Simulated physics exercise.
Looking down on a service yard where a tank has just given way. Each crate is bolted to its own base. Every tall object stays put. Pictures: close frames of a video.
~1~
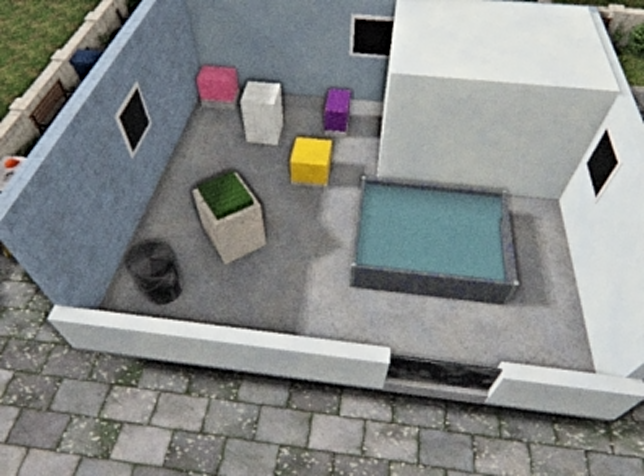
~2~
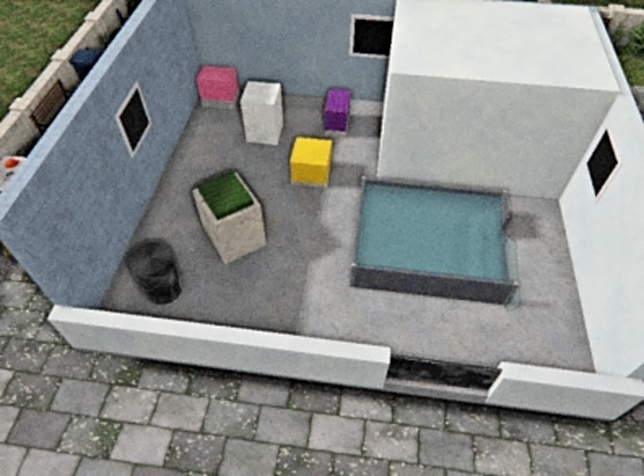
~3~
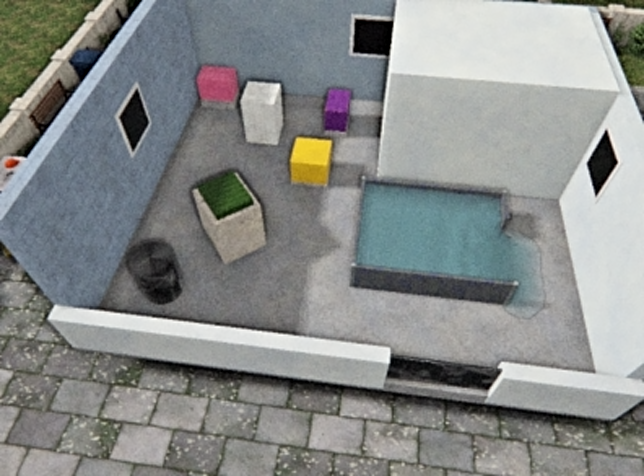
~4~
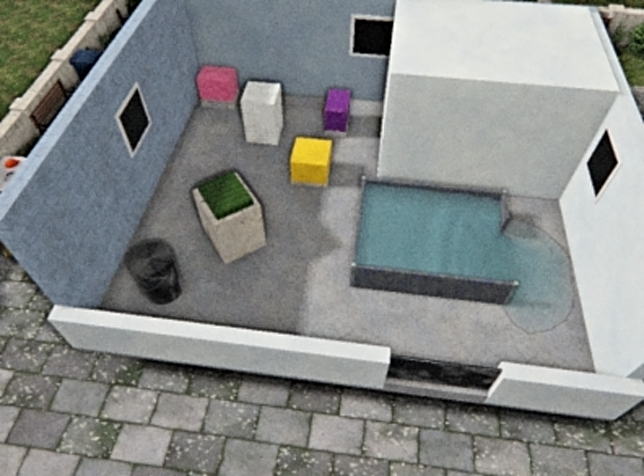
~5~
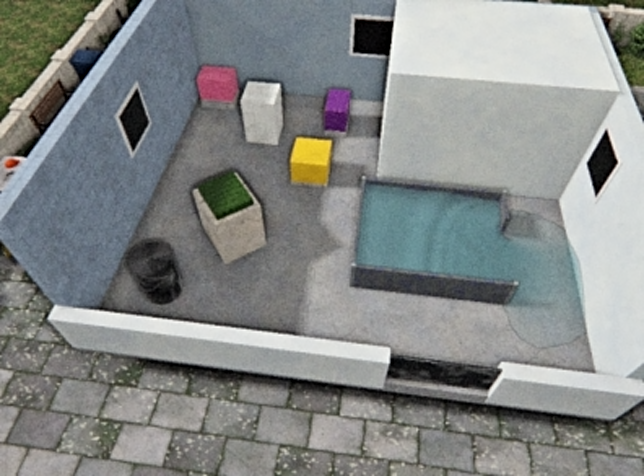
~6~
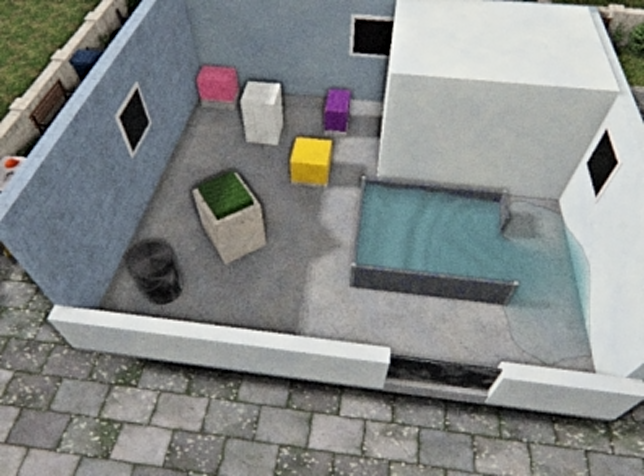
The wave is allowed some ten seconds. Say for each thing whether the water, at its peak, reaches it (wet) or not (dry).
In order: The purple crate will be spared; the yellow crate will be hit by the water; the pink crate will be spared.
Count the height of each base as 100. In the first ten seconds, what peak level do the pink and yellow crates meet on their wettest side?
I'd say 50 per cent for the first one and 240 per cent for the second.
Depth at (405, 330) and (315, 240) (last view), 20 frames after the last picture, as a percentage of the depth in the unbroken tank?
First 10 %, then 0 %.
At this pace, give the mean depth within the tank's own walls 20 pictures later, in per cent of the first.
My reading is 40 %.
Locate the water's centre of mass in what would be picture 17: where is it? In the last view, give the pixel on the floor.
Roughly at (474, 263).
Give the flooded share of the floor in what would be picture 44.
My guess is around 70 in a hundred.
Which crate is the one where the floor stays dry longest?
I'd say the pink one is last.
A moment on, water covers 10 % of the floor; the purple crate not reached, the yellow crate not reached, the pink crate not reached.
Next, water covers 20 % of the floor; the purple crate not reached, the yellow crate not reached, the pink crate not reached.
Then, water covers 35 % of the floor; the purple crate not reached, the yellow crate water round its plinth, the pink crate not reached.
Later, water covers 70 % of the floor; the purple crate water round its plinth, the yellow crate water round its plinth, the pink crate not reached.
In the end, water covers 100 % of the floor; the purple crate stayed above the water, the yellow crate was topped, the pink crate stayed above the water.
